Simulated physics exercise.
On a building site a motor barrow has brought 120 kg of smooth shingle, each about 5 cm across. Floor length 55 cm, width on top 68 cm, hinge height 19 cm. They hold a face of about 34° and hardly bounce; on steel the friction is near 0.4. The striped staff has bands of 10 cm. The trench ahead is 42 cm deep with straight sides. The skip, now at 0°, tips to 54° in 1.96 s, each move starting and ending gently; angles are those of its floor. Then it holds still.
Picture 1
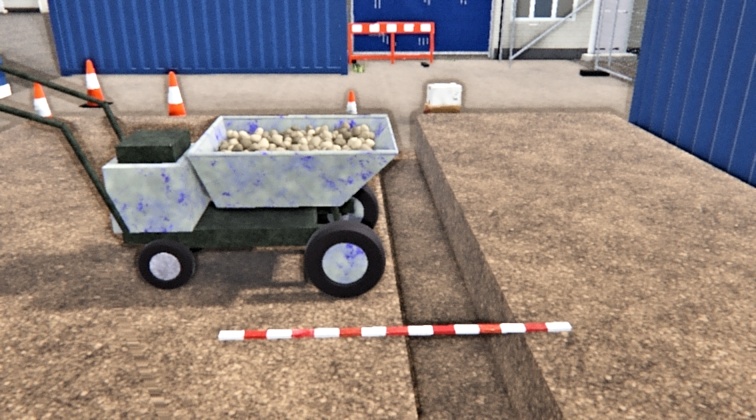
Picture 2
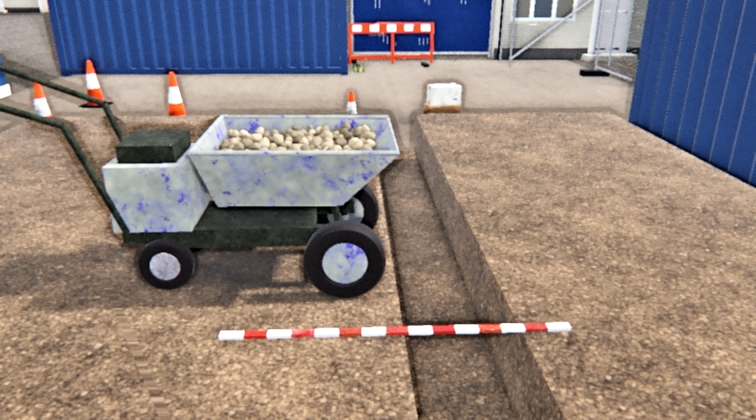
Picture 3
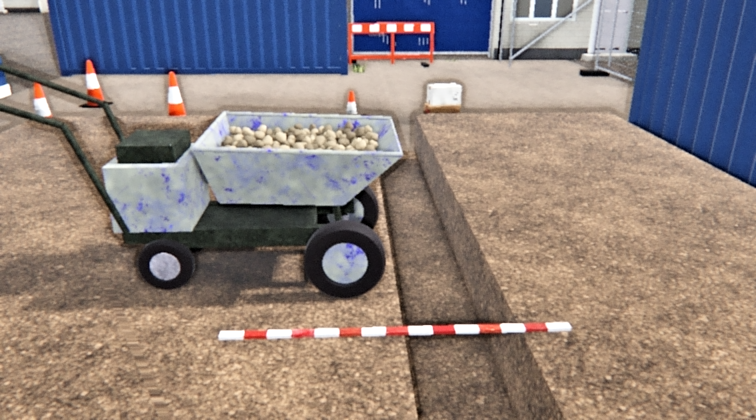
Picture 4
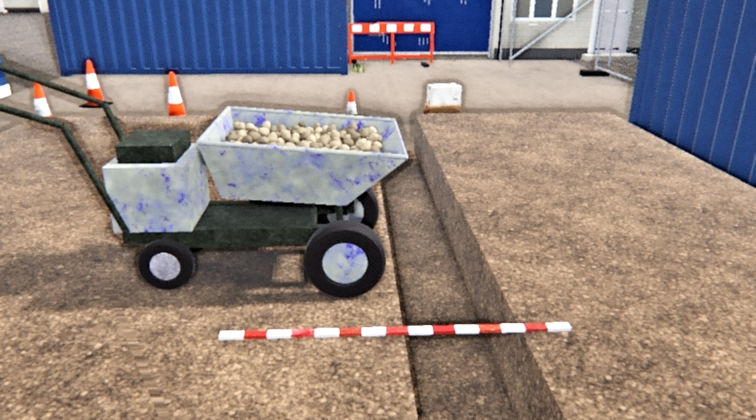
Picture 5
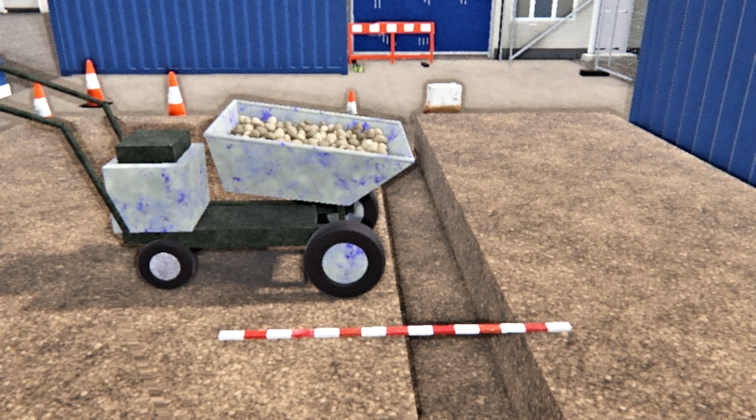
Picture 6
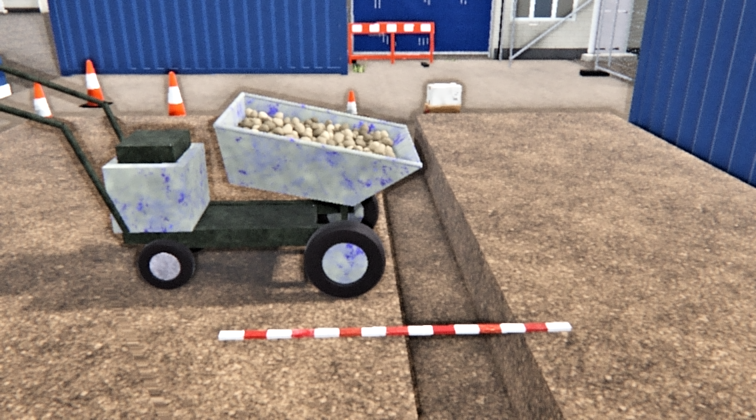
Building site, a motor barrow standing beside a trench, its pale skip of smooth stones slowly tilting down to the right.
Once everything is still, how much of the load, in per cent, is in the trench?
About 63 per cent.
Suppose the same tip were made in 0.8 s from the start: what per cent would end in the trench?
Then about 45 per cent.
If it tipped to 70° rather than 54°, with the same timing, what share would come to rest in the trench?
It would be near 55 per cent.
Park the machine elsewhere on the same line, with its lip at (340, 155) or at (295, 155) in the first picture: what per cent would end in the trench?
First some 90, then 80 per cent.
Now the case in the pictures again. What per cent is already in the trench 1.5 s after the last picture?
Some 20 per cent.
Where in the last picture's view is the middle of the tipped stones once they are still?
Around (468, 316).
Then, 0.9 s after the last picture the floor is at 46°, 100 % in the skip; the foremost stones are at (450, 188).
Then, 1.5 s after the last picture the floor is at 54°, 69 % in the skip, 20 % in the trench, 11 % past the trench; the foremost stones are at (542, 266).
Then, 1.8 s after the last picture the floor is at 54°, 43 % in the skip, 31 % in the trench, 25 % past the trench; the foremost stones are at (596, 272).
Then, 3.8 s after the last picture the floor is at 54°, 10 % in the skip, 63 % in the trench, 27 % past the trench; the foremost stones are at (609, 247).
